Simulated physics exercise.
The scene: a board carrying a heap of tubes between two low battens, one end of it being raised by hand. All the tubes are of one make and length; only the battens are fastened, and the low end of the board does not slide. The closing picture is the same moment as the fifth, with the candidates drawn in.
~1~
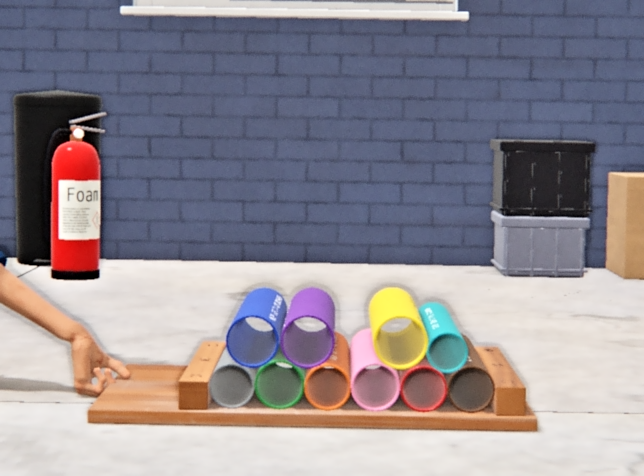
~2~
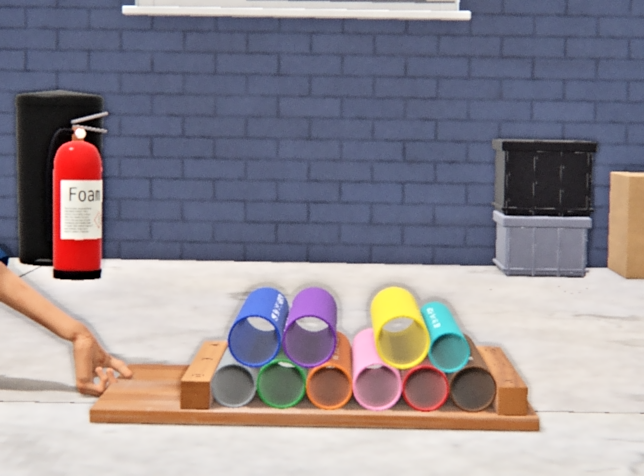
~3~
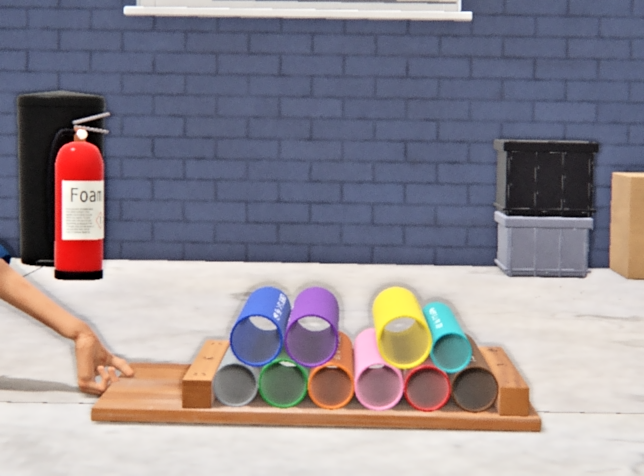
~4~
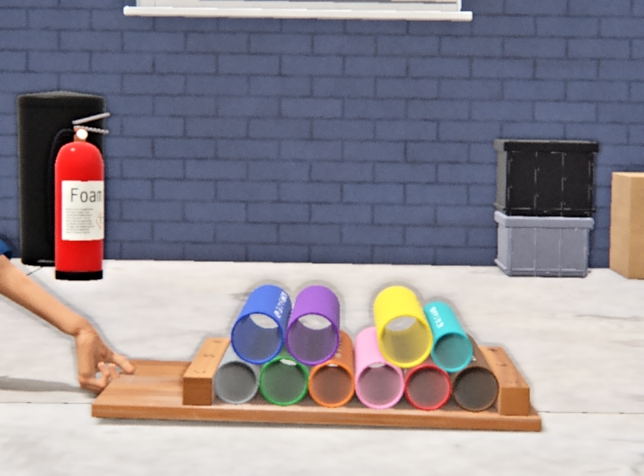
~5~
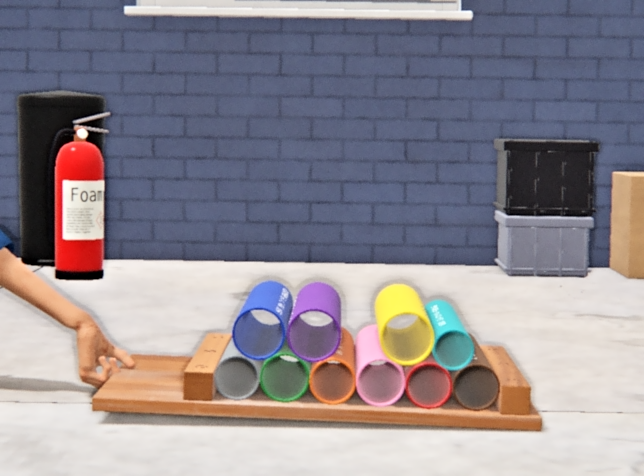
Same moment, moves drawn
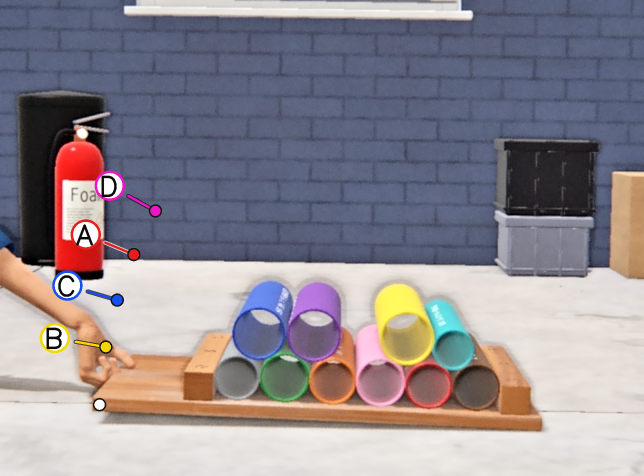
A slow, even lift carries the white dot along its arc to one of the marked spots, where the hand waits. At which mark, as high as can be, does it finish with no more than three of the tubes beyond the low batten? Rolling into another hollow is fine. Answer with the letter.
The highest mark that will do is D.
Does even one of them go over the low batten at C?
No.
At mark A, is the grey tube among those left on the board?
Yes.
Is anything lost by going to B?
No.
On the copy, A at (134, 255); B at (106, 347); C at (117, 300); D at (155, 211); the white dot at (100, 405).
On D. First, board at 16°.
Then, board at 28°.
Finally, board at 28°, three over the low batten (purple, turquoise, yellow).
By contrast, A none over the low batten; B none over the low batten; C none over the low batten.
